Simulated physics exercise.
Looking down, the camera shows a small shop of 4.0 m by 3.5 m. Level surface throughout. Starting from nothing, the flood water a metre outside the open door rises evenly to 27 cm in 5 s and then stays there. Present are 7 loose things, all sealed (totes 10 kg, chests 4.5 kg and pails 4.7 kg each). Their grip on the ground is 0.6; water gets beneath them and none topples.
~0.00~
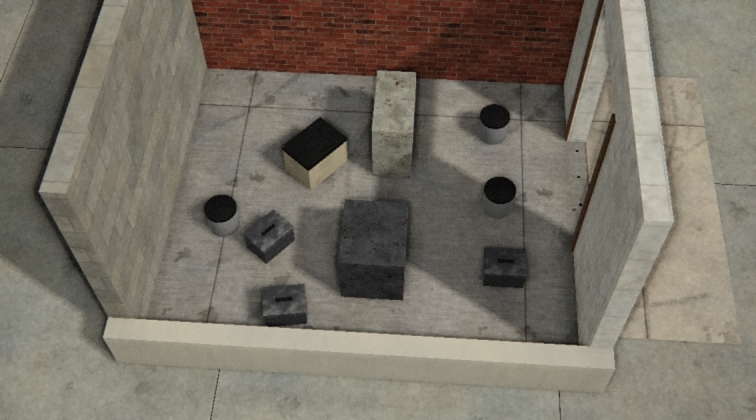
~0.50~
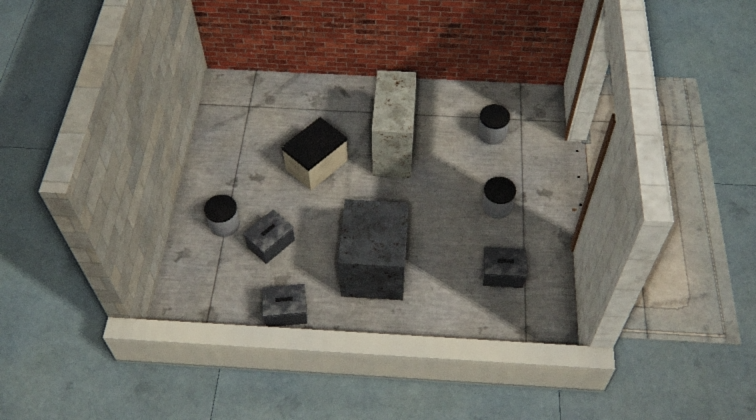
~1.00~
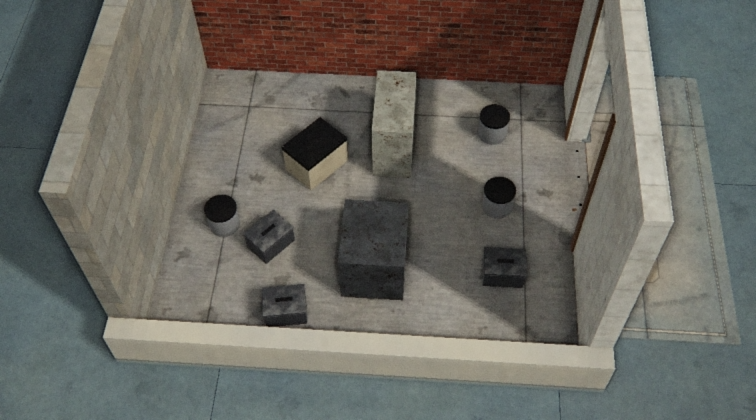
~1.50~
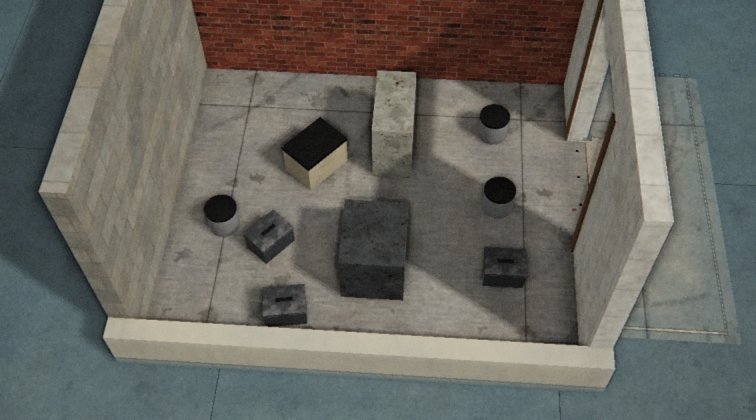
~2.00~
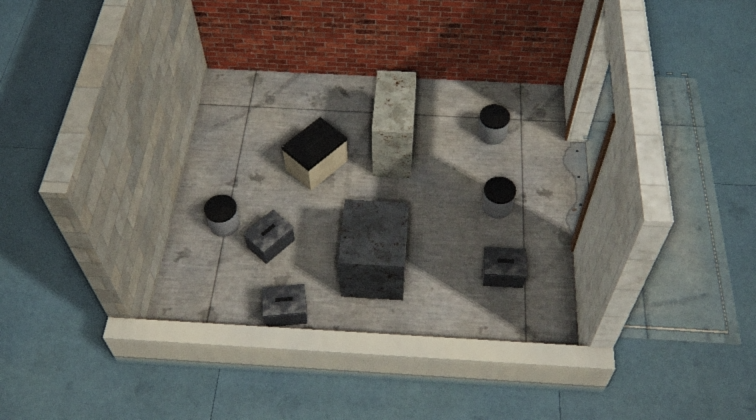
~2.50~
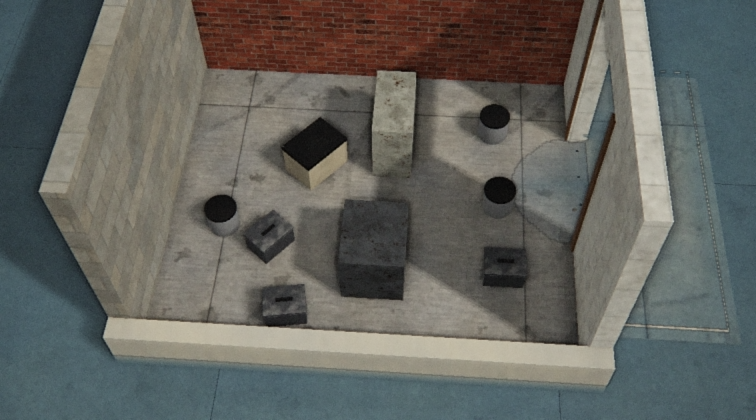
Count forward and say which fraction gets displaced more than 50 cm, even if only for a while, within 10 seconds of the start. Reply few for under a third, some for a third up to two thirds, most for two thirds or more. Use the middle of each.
Some.
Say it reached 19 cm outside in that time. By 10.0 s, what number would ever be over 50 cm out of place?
Under that setup the answer is 3.
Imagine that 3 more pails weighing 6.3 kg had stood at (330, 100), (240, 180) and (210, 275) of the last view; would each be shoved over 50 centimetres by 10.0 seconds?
First exceeds it, second exceeds it, third stays within it.
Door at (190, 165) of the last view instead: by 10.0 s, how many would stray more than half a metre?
Result: 5.
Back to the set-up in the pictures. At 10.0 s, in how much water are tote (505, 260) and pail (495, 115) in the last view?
Depths: Near 7 cm, then near 11 cm.
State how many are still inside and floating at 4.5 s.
Count: 0.
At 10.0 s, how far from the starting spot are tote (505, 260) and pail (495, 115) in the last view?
In that order: 10 cm, 140 cm.
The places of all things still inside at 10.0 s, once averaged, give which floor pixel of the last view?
I'd say about (313, 212) in the last view.
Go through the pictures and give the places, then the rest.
The first frame shows a tote at (505, 261) rests on the ground; a tote at (284, 300), on the bottom; 0.0 m2 under water; 0 of 7 have shifted.
The second frame shows a tote at (505, 261), on the bottom; a tote at (284, 300), on the bottom; 0.0 m2 under water; 0 of 7 have shifted.
The third frame shows a tote at (505, 261), on the bottom; a tote at (284, 300), on the bottom; water covers 0.0 m2; 0 of 7 have shifted.
The fourth frame shows a tote at (505, 261) rests on the ground; a tote at (284, 300), on the bottom; water covers 0.0 m2; 0 of 7 have shifted.
The fifth frame shows a tote at (505, 261) rests on the ground; a tote at (284, 300), on the bottom; water covers 0.0 m2; 0 of 7 have shifted.
The sixth frame shows a tote at (505, 261) rests on the ground; a tote at (284, 300) rests on the ground; 0.6 m2 under water; 0 of 7 have shifted.
After 3.5 s 0 of 7 are over 50 cm from their spots; 0 afloat.
After 4.5 s 1 of 7 are over 50 cm from their spots; 0 afloat.
After 7.0 s 3 of 7 are over 50 cm from their spots; 3 afloat.
After 10.0 s 2 of 7 are over 50 cm from their spots, and 3 have been at some point; 6 afloat.
